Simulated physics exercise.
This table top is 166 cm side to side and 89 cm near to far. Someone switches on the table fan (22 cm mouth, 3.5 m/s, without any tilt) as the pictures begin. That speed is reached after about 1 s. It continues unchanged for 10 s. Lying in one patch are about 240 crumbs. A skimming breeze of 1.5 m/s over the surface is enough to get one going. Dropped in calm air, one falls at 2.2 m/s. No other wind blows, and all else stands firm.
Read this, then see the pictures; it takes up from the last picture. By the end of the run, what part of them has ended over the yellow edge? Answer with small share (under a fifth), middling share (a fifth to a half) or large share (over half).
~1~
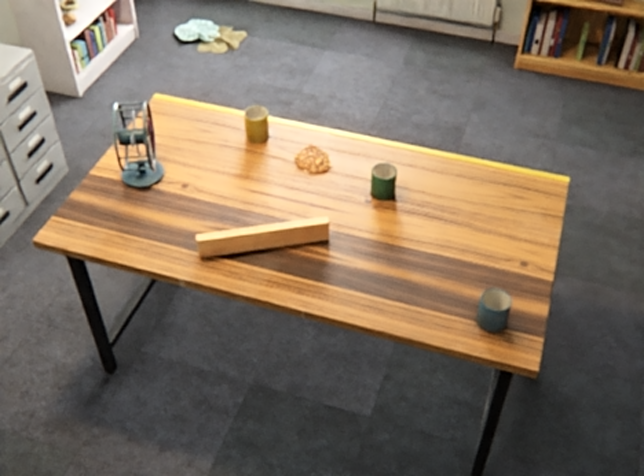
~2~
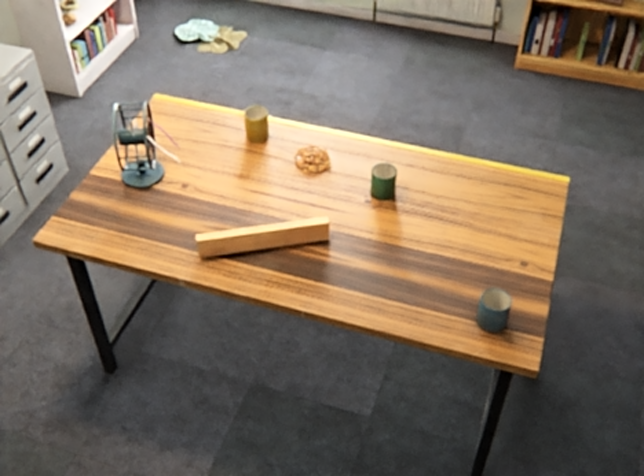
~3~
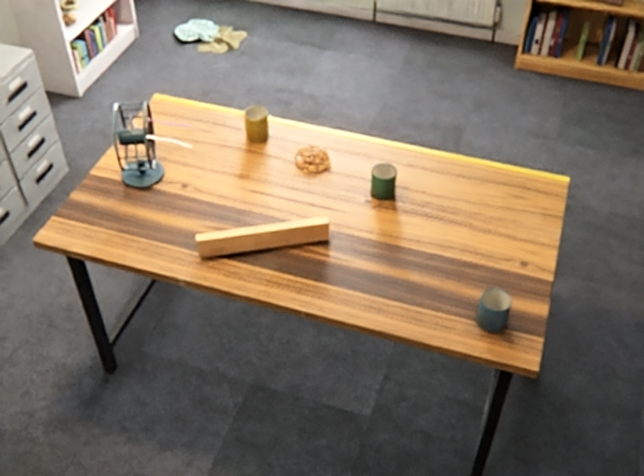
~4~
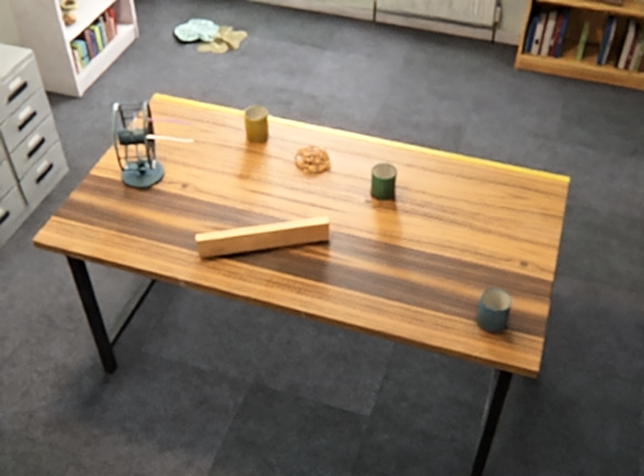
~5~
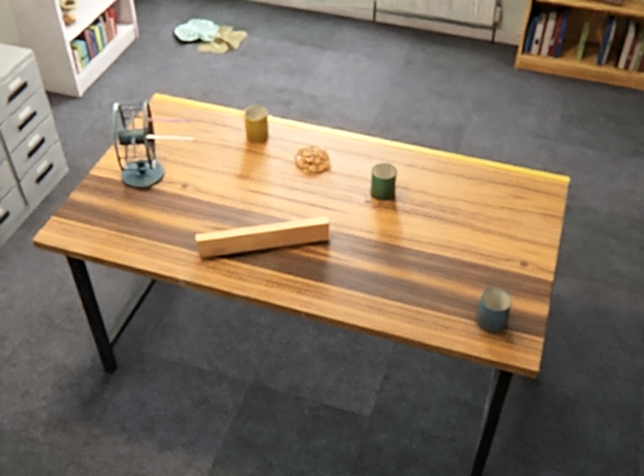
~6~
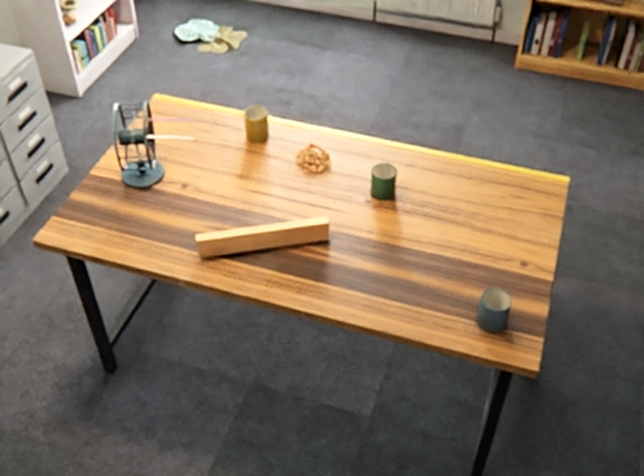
A large share.
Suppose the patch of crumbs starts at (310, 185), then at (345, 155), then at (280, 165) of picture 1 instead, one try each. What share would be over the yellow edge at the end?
30 %, 100 %, 100 %.
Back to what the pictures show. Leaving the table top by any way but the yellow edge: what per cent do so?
Roughly 0 per cent.
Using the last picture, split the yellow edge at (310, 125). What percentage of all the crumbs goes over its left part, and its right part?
About 0 % left and 100 % right.
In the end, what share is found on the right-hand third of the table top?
Something close to 0 % ends up there.
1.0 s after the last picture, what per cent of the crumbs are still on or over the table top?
Some 20 percent are still there.
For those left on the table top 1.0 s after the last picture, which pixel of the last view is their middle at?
Their middle would be near (417, 159) in the last picture.
Then, 1.0 s after the last picture, 78 % are over the yellow edge; the middle of those still in play is near (434, 155); 56 % have settled or left.
Then, 2.2 s after the last picture, 99 % are over the yellow edge; 100 % have settled or left.
Then, 4.6 s after the last picture, 100 % are over the yellow edge; 100 % have settled or left.
Then, 9.1 s after the last picture, at the end, 100 % are over the yellow edge.
